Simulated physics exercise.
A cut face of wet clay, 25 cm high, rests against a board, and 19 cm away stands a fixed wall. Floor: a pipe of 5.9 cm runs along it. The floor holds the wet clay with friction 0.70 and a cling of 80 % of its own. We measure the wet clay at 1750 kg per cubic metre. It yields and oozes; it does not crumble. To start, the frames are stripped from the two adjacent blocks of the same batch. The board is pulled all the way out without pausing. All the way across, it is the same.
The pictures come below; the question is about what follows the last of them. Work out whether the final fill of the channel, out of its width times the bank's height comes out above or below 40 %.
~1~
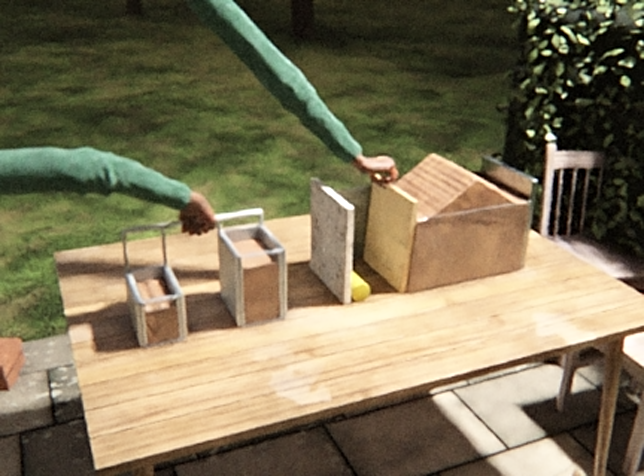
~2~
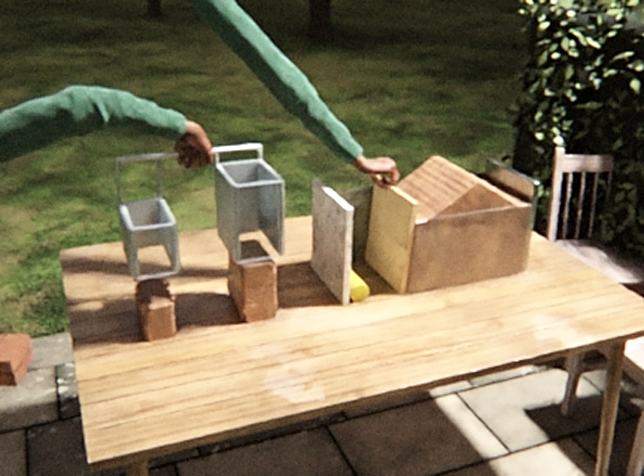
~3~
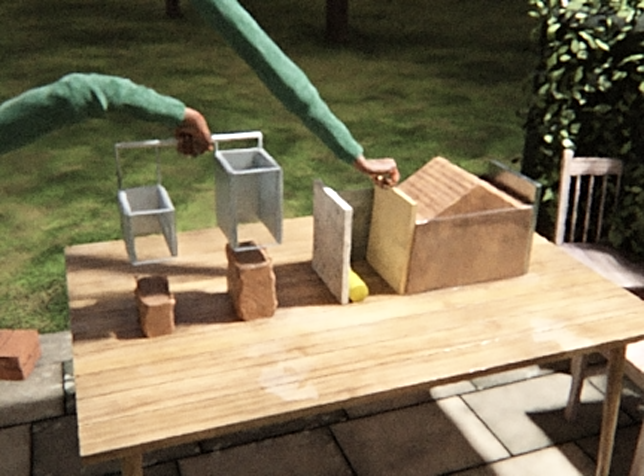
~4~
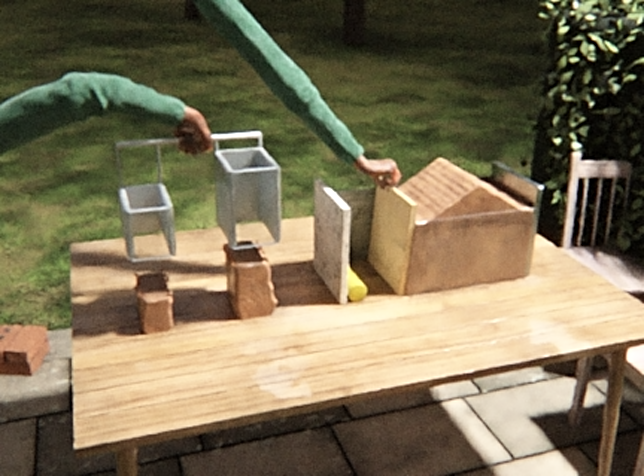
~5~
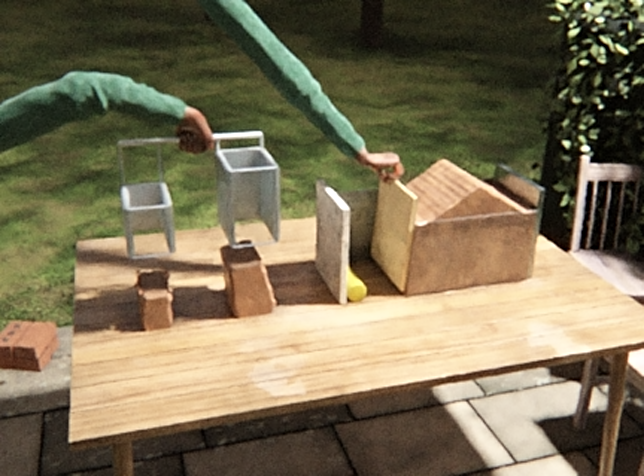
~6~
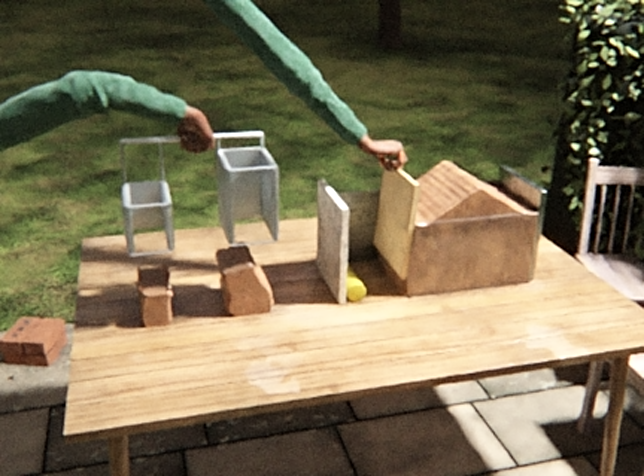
It comes out below.
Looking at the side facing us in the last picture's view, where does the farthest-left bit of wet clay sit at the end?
Near (368, 293), I'd say.
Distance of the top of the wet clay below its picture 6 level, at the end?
About 7.5 cm.
Then, 0.34 s after the last picture, the face still stands, with nothing on top of the pipe; the channel is 0 % full.
Then, 0.74 s after the last picture, the fallen stuff reaches 6 % of the way across, with nothing on top of the pipe; the channel is 2 % full.
Then, 1.15 s after the last picture, the fallen stuff reaches 51 % of the way across, with nothing on top of the pipe; the channel is 28 % full.
Then, 1.55 s after the last picture, the fallen stuff reaches 63 % of the way across, with nothing on top of the pipe; the channel is 34 % full.
Then, 1.60 s after the last picture, at the end, the fallen stuff reaches 63 % of the way across, with nothing on top of the pipe; the channel is 34 % full.
